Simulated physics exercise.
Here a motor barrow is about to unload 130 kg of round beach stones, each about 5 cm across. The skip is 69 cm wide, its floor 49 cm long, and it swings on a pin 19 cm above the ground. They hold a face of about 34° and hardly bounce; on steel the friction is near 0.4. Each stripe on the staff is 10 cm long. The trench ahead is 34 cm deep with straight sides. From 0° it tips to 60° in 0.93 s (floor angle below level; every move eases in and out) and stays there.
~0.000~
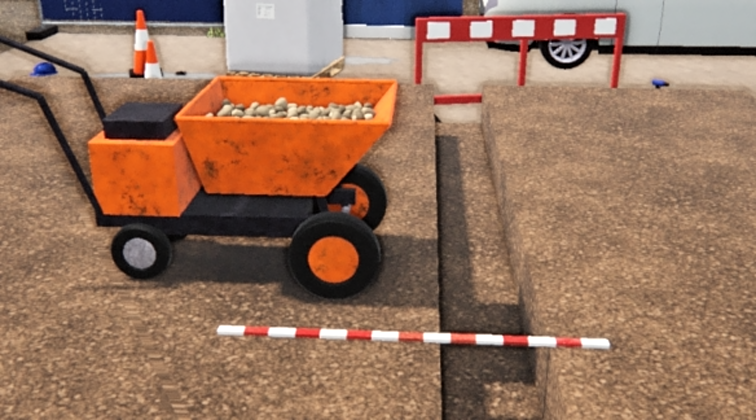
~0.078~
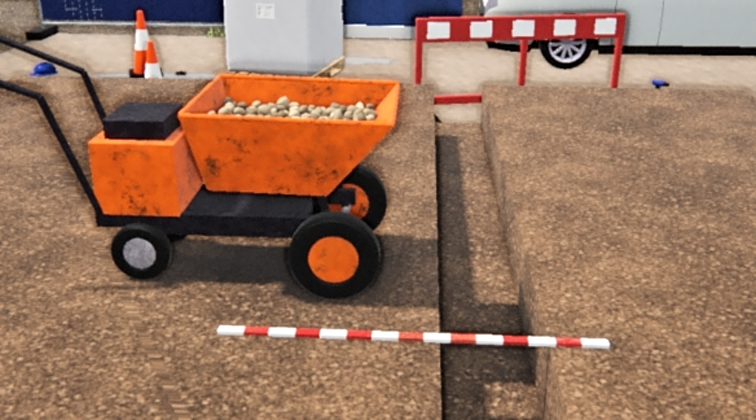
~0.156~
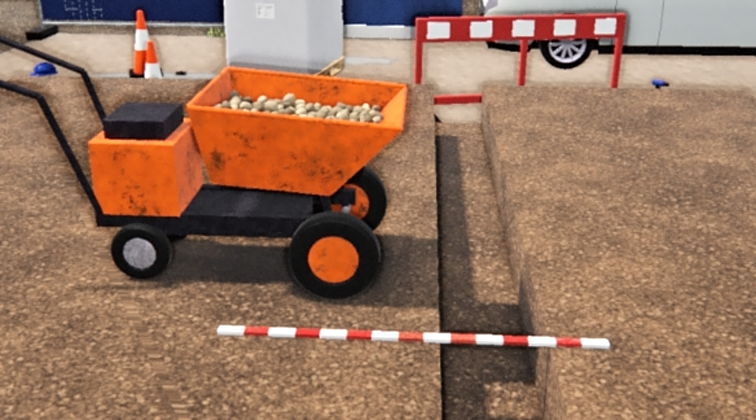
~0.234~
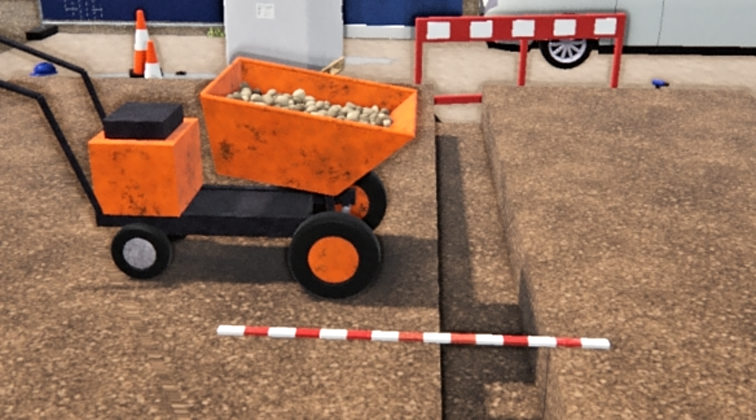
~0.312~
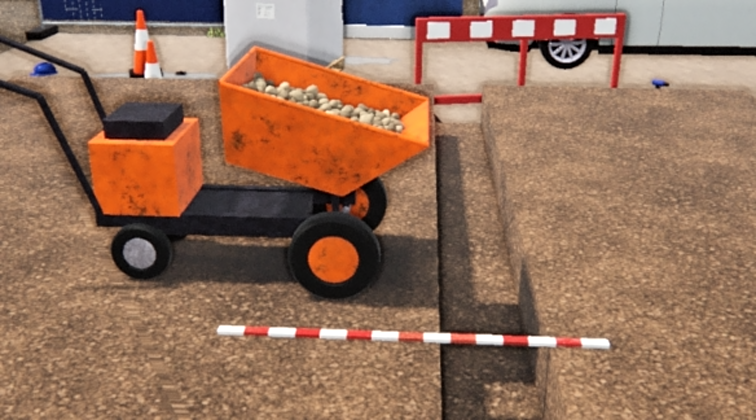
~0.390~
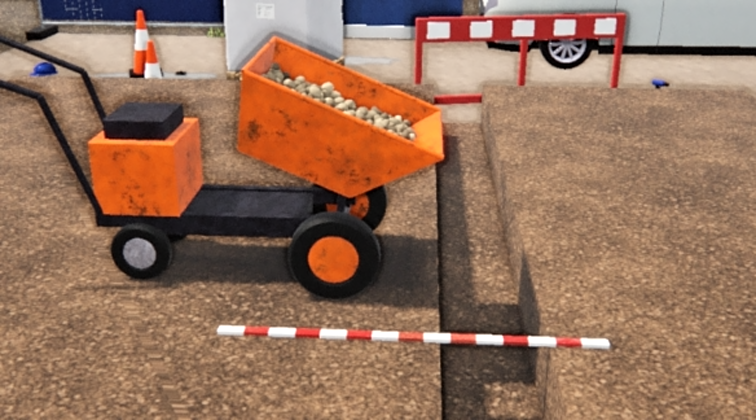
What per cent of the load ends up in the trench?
Roughly 60 per cent ends in the trench.
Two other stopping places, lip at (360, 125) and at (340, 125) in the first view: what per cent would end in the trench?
First some 80, then 90 per cent.
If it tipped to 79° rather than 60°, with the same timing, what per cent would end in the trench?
In that case some 75 per cent.
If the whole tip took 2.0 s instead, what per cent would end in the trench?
Then about 75 per cent.
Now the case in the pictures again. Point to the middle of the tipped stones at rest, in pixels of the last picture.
Near (511, 317).
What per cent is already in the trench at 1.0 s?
About 15 per cent by then.
After 0.7 s the floor is at 51°; 100 % in the skip; the foremost stones are at (458, 190).
After 1.0 s the floor is at 60°; 85 % in the skip, 13 % in the trench, 2 % past the trench; the foremost stones are at (544, 260).
After 1.4 s the floor is at 60°; 48 % in the skip, 24 % in the trench, 28 % past the trench; the foremost stones are at (667, 284).
After 3.3 s the floor is at 60°; 9 % in the skip, 60 % in the trench, 31 % past the trench; the foremost stones are past the picture's edge.
